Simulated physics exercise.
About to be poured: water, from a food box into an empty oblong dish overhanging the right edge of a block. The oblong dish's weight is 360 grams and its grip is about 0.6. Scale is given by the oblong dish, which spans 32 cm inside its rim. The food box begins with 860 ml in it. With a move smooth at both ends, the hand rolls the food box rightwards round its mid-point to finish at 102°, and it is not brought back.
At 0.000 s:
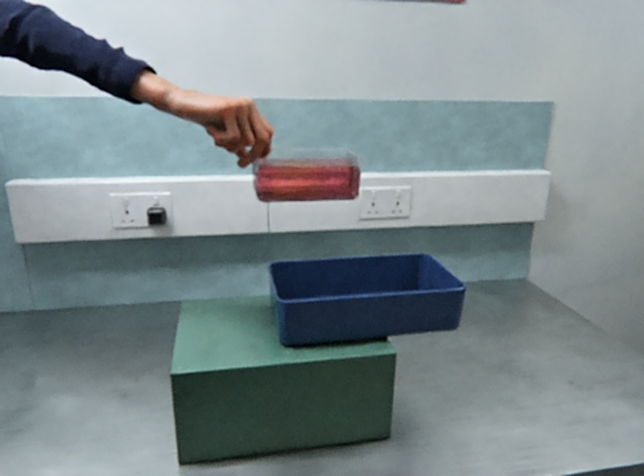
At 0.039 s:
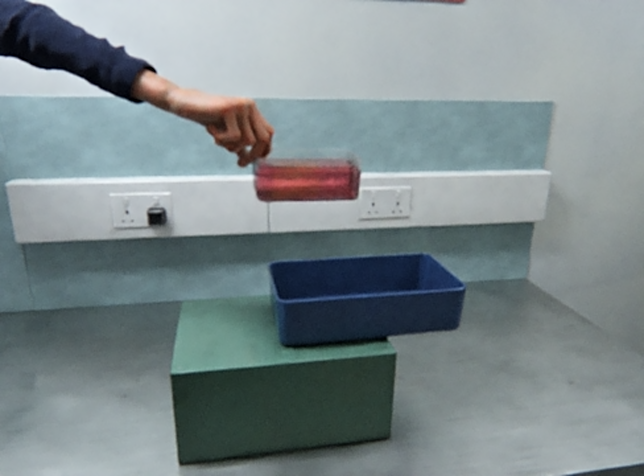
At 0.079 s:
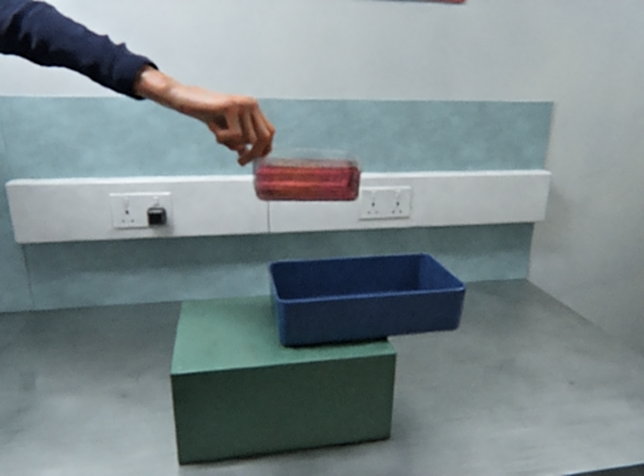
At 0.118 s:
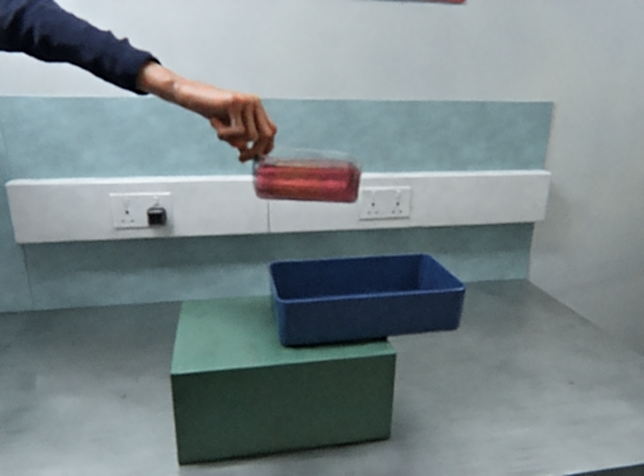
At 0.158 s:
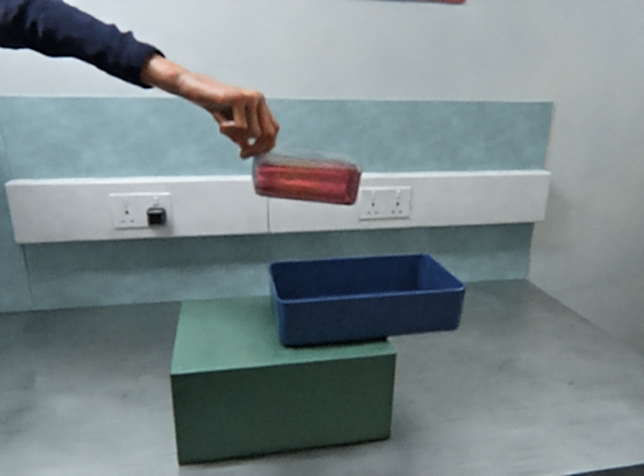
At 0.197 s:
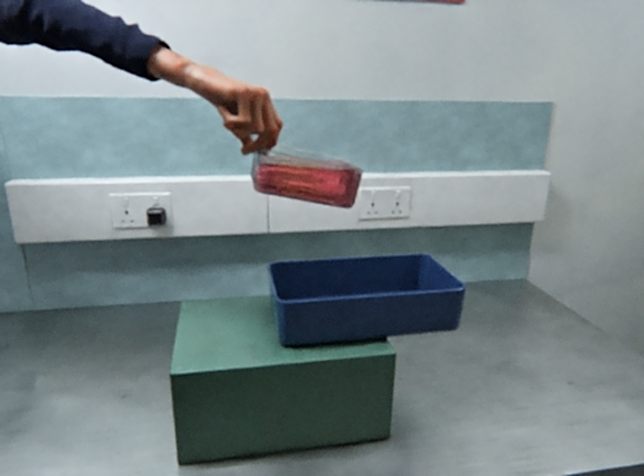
A hand slowly tilts a clear food box of red contents rightwards above a blue dish.
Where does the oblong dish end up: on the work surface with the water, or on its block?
On the work surface.
After 0.55 s the tilt is 71° and 36 per cent is still to pour; the oblong dish lies level with 11 per cent in it.
After 0.81 s the tilt is 100° and 7 per cent is still to pour; the oblong dish leans 78° with 60 per cent in it.
After 1.08 s the tilt is 102° and 1 per cent is still to pour; the oblong dish leans 117° with 1 per cent in it.
After 1.38 s the tilt is 102° and 0 per cent is still to pour; the oblong dish leans 180° with 0 per cent in it.
In the end the oblong dish leans 180° with 0 per cent in it.
